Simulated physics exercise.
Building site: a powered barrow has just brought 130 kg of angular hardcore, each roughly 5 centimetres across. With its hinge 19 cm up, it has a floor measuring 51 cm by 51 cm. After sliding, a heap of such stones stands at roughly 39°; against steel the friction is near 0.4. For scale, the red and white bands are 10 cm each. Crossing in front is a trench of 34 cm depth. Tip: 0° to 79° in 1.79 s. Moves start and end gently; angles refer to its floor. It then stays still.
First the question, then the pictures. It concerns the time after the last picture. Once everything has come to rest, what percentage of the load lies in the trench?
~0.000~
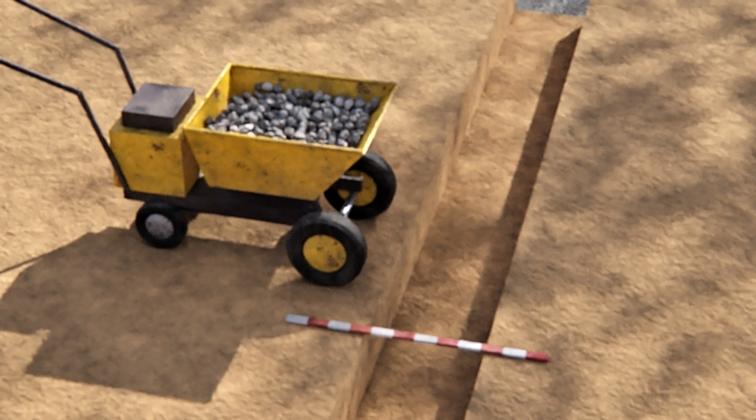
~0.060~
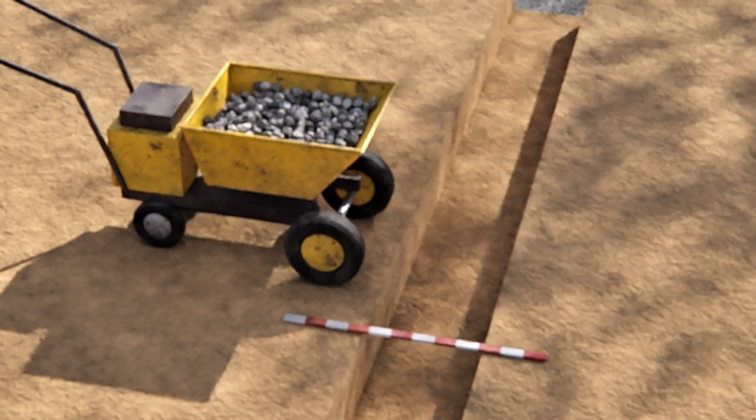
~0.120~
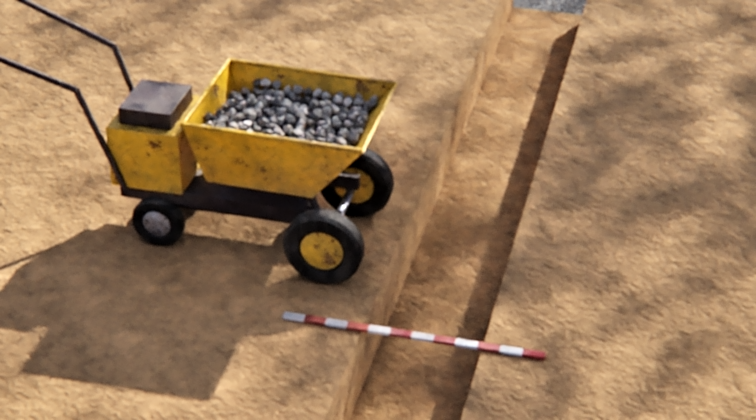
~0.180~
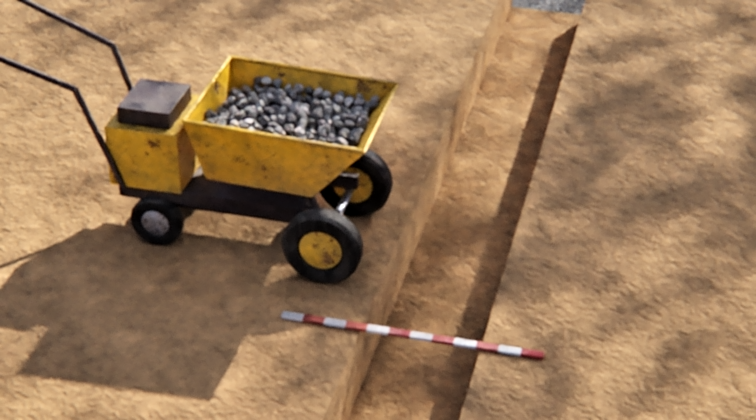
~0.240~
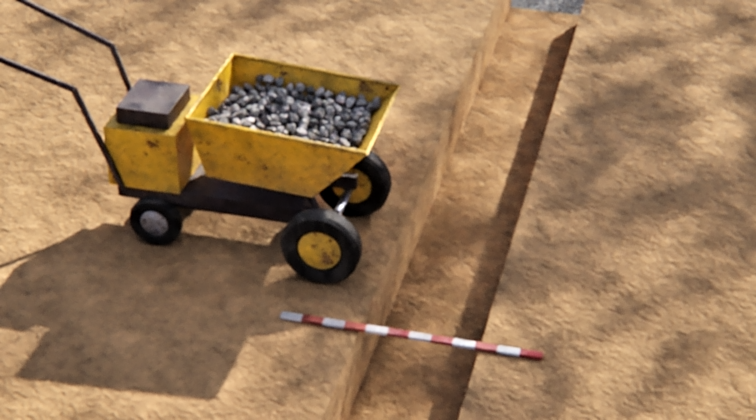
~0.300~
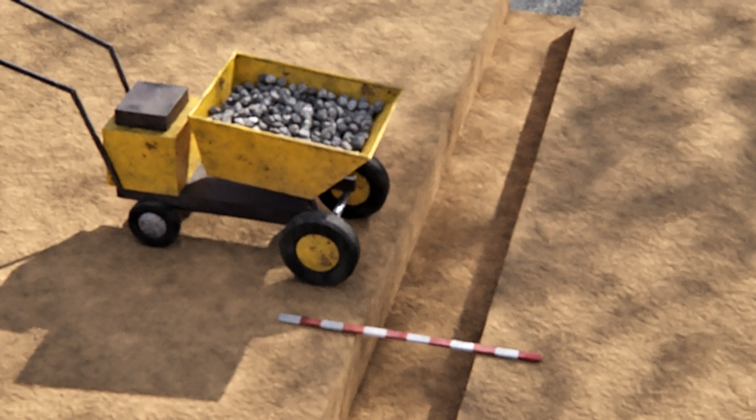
88 %.
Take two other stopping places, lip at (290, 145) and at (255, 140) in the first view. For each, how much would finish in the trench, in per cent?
About 100 per cent first, then about 60 per cent.
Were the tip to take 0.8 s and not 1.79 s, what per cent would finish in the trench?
Trench share: Approx. 70%.
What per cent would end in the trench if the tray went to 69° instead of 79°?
Roughly 65 per cent would end in the trench.
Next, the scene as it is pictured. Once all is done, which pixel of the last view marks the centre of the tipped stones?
At about pixel (473, 309) in the last view.
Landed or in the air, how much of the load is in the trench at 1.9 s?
Approx. 35 % of the load.
After 1.3 s the floor is at 67°; 100 % in the tray; the foremost stones are at (442, 227).
After 1.9 s the floor is at 79°; 56 % in the tray, 35 % in the trench, 8 % past the trench; the foremost stones are at (554, 265).
After 2.2 s the floor is at 79°; 24 % in the tray, 64 % in the trench, 13 % past the trench; the foremost stones are at (586, 281).
After 4.2 s the floor is at 79°; 0 % in the tray, 88 % in the trench, 12 % past the trench; the foremost stones are at (588, 278).
